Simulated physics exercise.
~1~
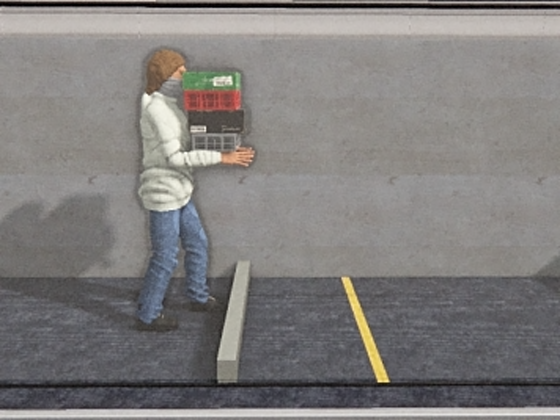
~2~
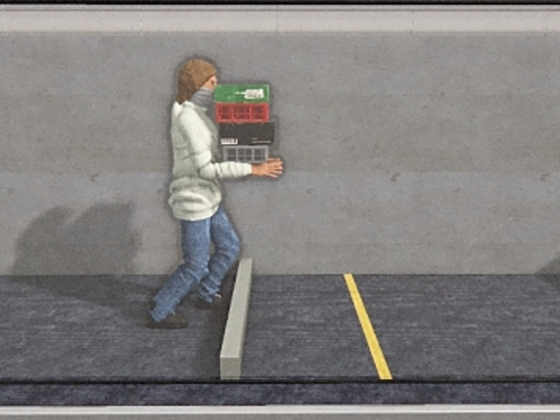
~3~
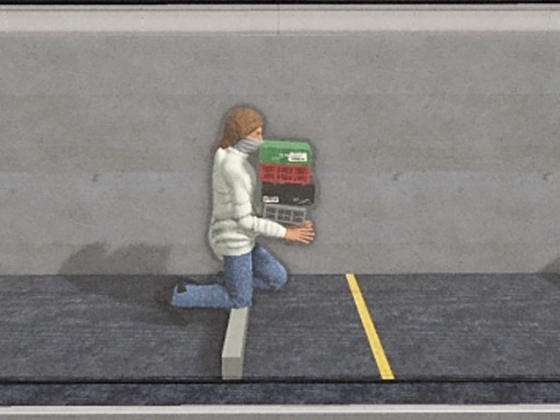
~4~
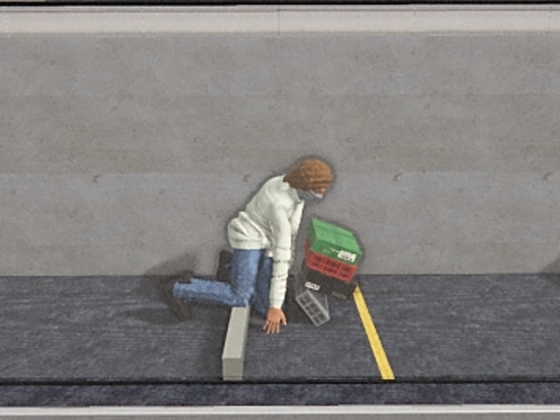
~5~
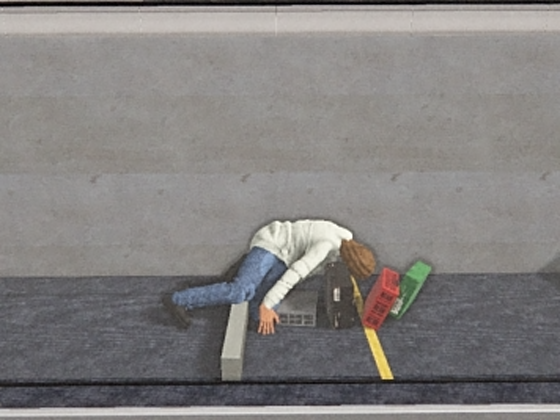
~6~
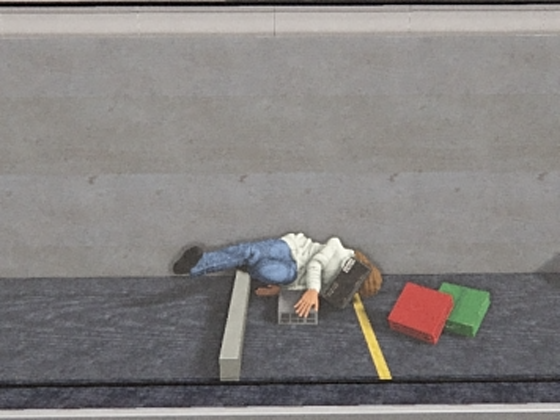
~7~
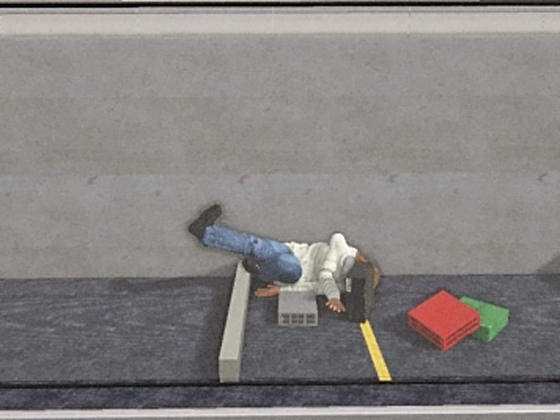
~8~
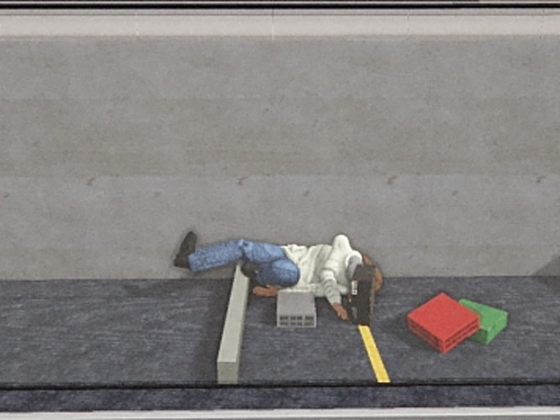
The clip shows a courier carrying four stacked boxes rightward, dropping to the knees at a low rail and pitching forward as the stack spills. The courier ends lying across the rail, head past the yellow line, with the red and green boxes beyond it and the grey crate short.
